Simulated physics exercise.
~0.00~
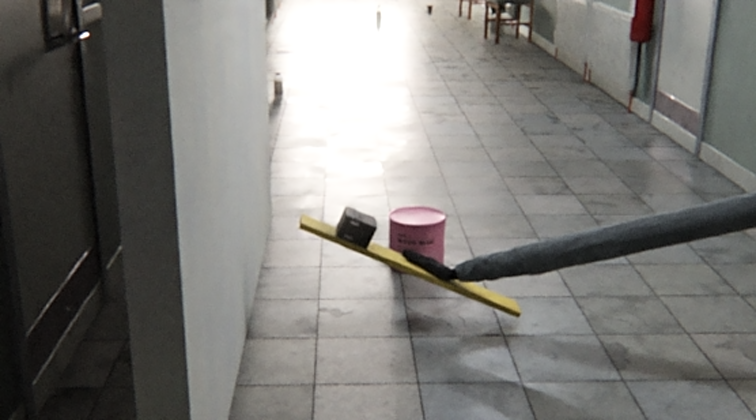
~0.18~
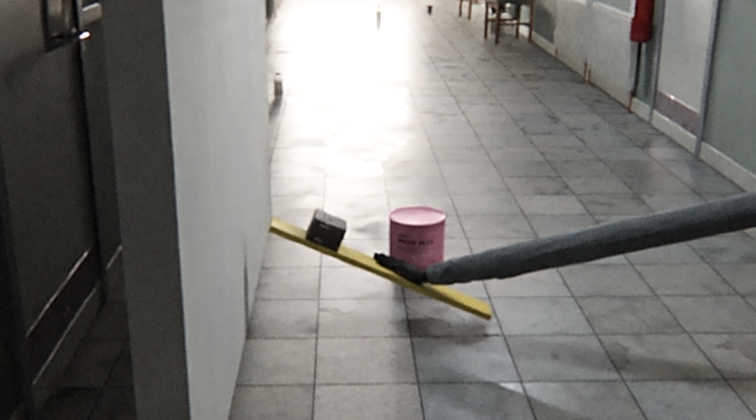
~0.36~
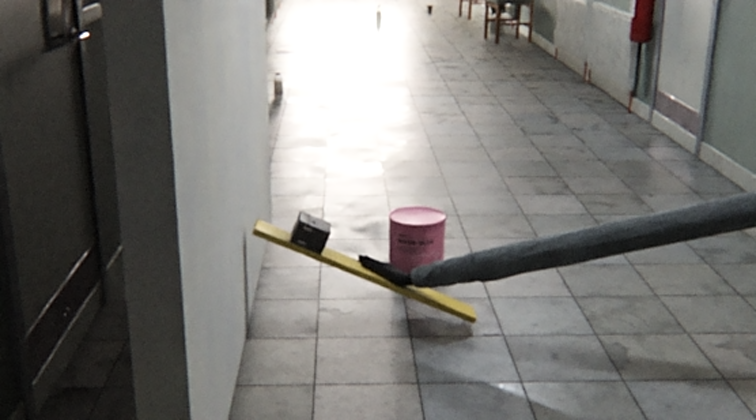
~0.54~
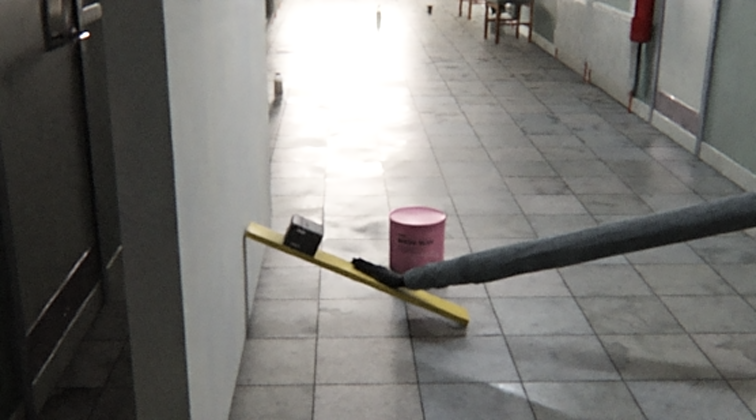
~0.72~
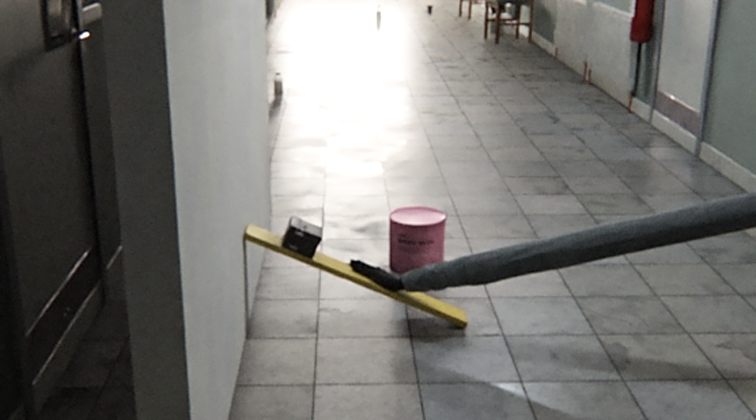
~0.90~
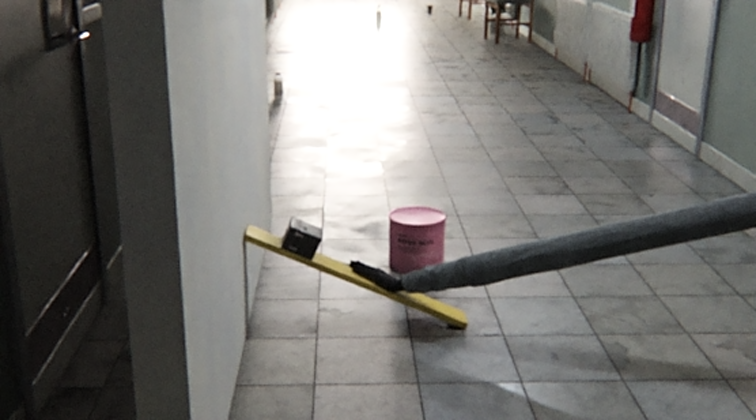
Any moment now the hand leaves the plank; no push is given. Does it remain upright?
Sliding.
After 1.20 s, yellow plank leaning 11° more than when let go near (366, 297).
After 1.30 s, yellow plank leaning 24° more than when let go near (373, 323).
After 1.50 s, yellow plank leaning 24° more than when let go near (373, 321).
At rest (2.5 s), moved from the start, yellow plank; pink pail in place. Seen from the same camera at the end, yellow plank near (374, 321). The plank slips out.
